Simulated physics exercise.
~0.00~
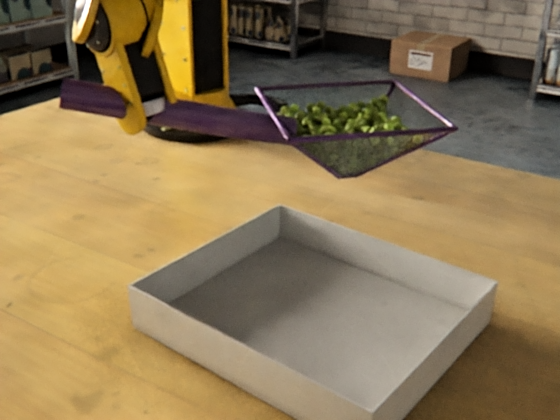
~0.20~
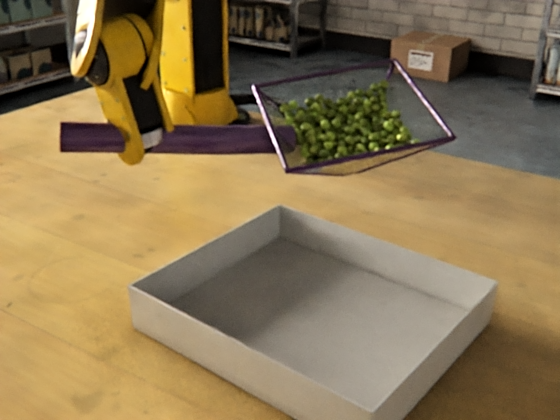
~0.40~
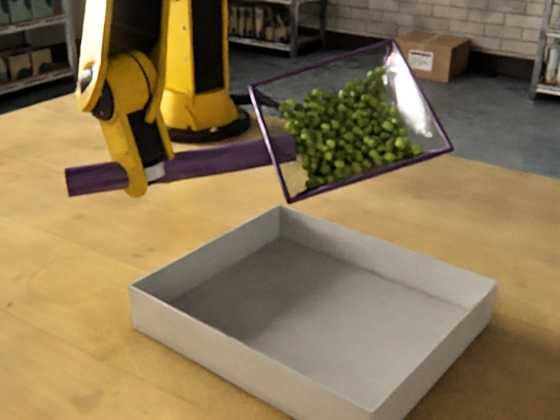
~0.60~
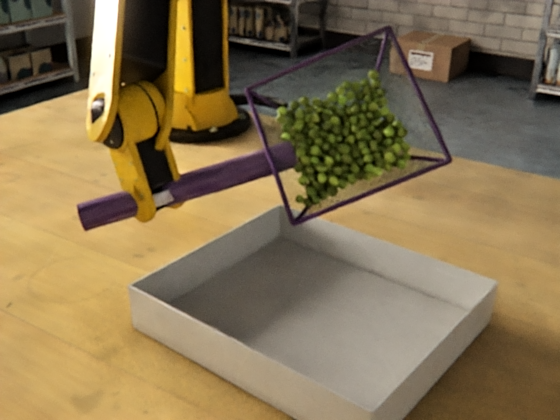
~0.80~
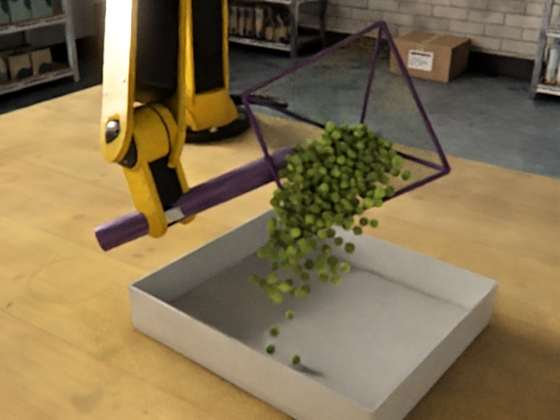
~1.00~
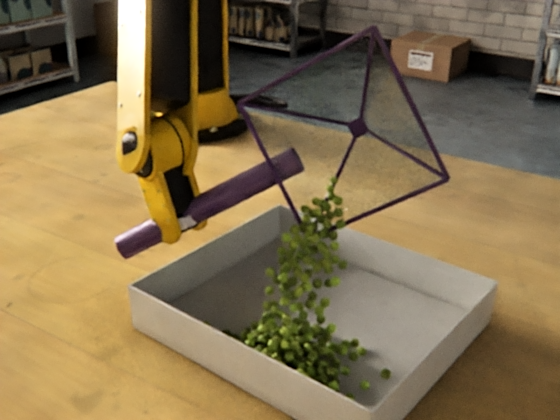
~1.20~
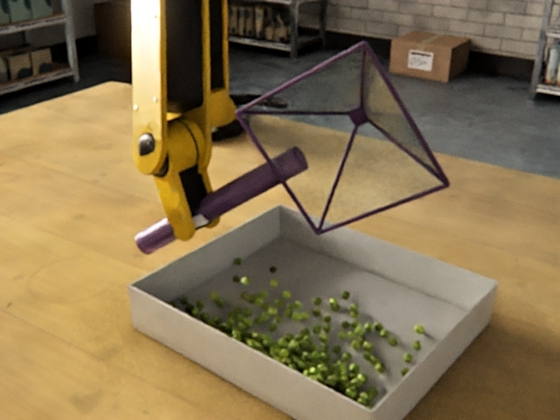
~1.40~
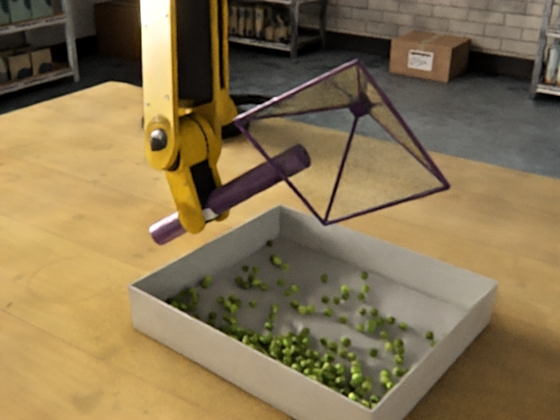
In this clip, a yellow robotic arm steadily tilts a purple-edged scoop filled with small green peas above a shallow gray tray on a wooden table. The peas slide out and scatter across the tray, mostly toward its near side, leaving the scoop empty and tilted above it.
